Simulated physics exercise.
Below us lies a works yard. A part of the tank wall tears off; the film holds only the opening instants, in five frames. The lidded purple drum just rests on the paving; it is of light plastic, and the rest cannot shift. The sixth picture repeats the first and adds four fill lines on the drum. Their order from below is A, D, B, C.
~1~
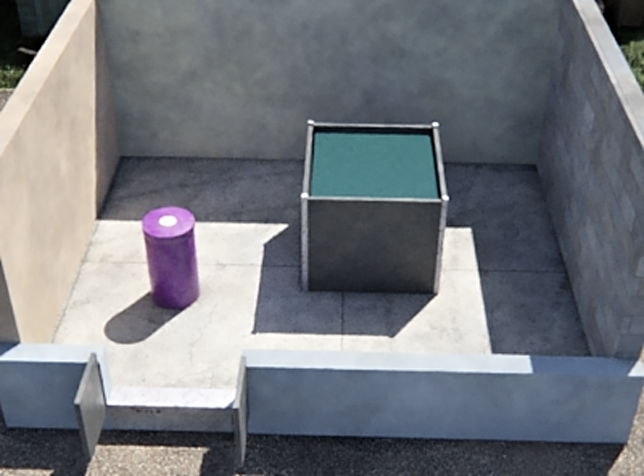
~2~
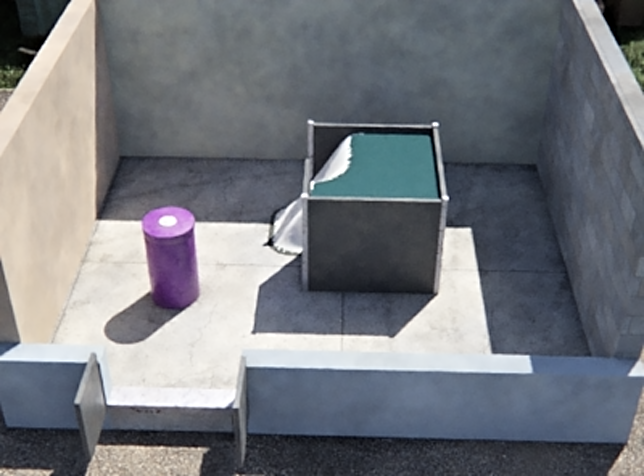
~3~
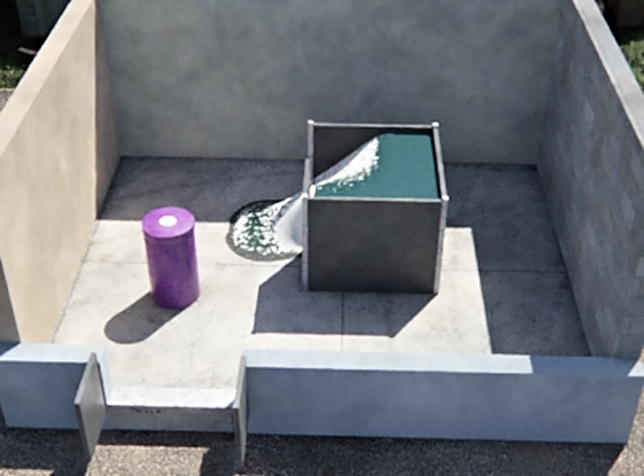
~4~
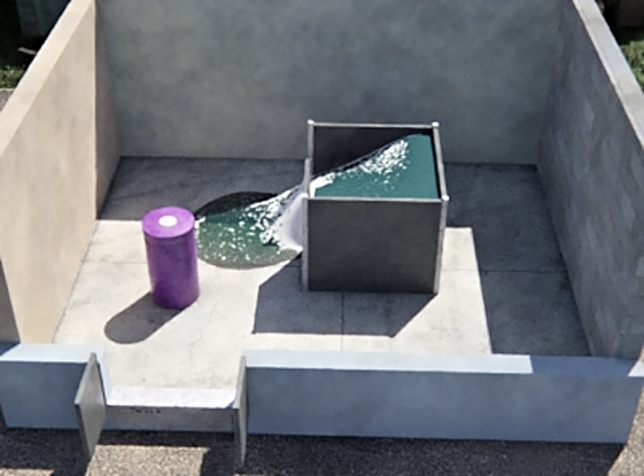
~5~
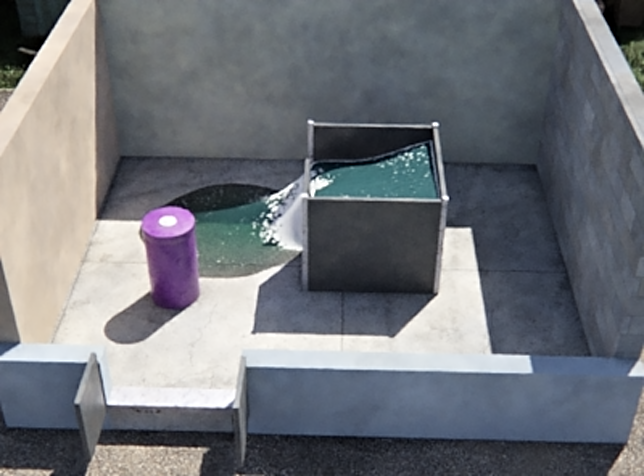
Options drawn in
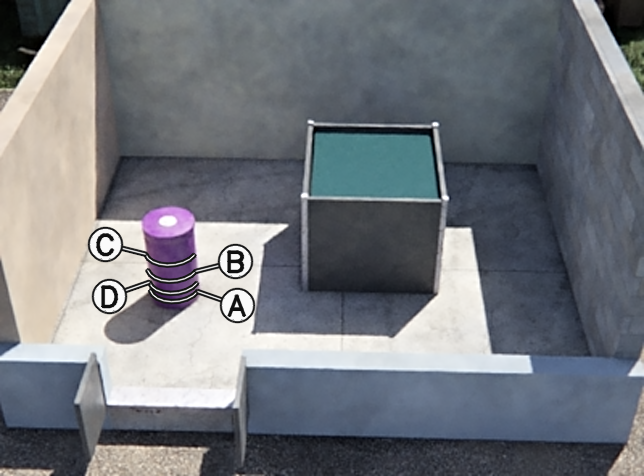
We see a walled yard with a purple drum and a square tank of green water; water pours from the tank's left side, foaming, and spreads leftward across the paving towards the drum while the tank's level drops.
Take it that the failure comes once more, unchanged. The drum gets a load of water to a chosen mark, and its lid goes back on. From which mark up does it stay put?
The answer is level D.
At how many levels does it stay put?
Three of them.
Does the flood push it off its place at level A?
Yes, it does.
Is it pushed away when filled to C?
No.
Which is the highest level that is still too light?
The answer is A.
In white, A at (171, 301); B at (169, 281); C at (167, 265); D at (170, 293); from the bottom up A, D, B, C.
With A, it is pushed about twice its own width away.
With B, it does not move.
With C, it does not move.
With D, it does not move.
